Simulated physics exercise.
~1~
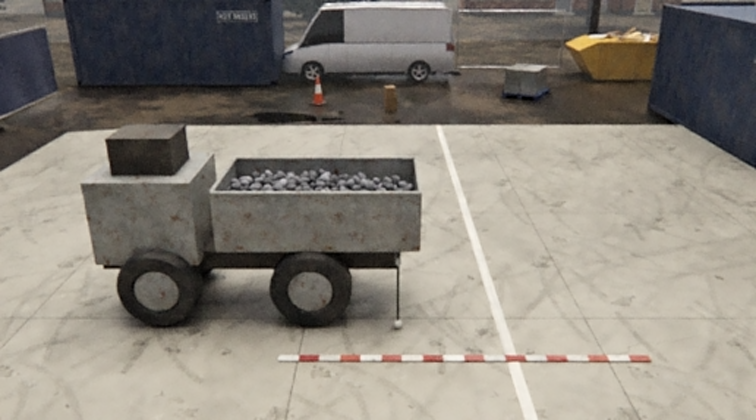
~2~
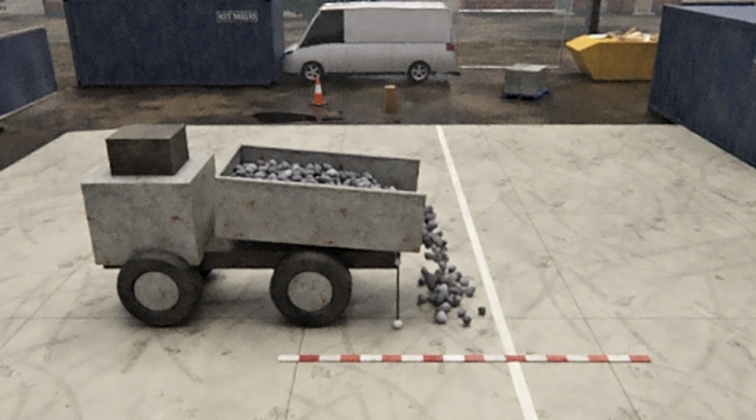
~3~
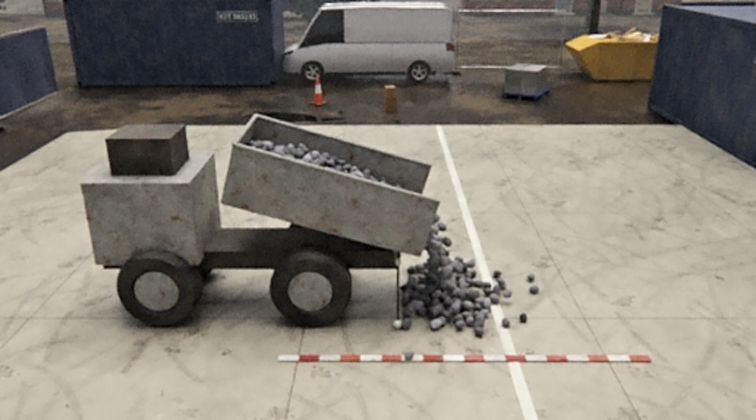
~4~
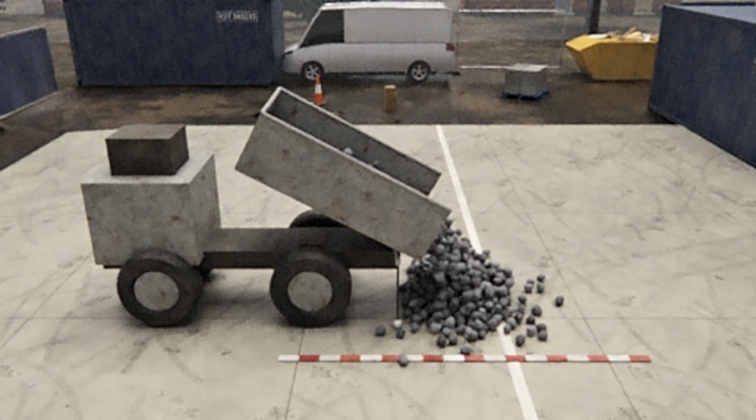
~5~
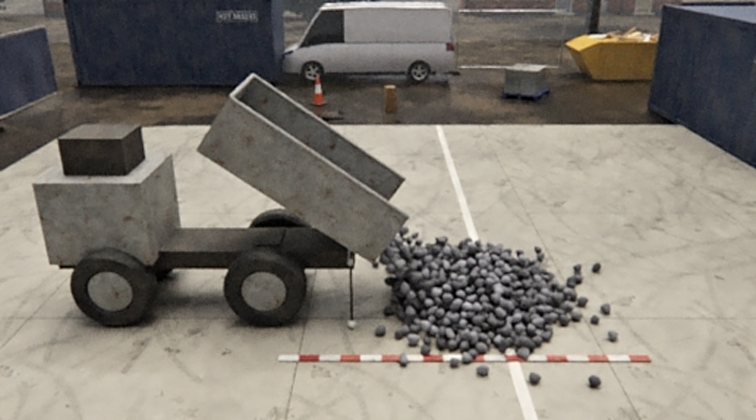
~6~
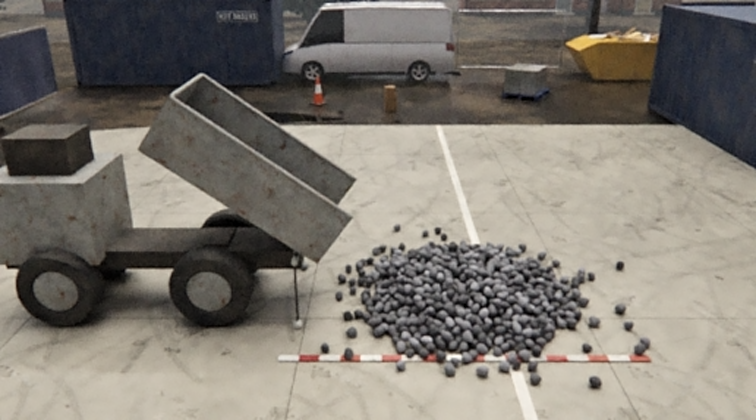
At the start, a grey, blocky tipping truck stands on a pale concrete yard, its bed full of dark, rounded stones, with a white painted line behind it. The bed begins to tilt, and stones slide off its open right end onto the ground. As it rises more steeply, the heap grows and spreads rightward across the line. The truck then moves left with its bed raised, leaving the stones behind. Finally, the emptied bed remains tilted beside a broad, low pile, mostly left of the line, with a smaller share beyond it.
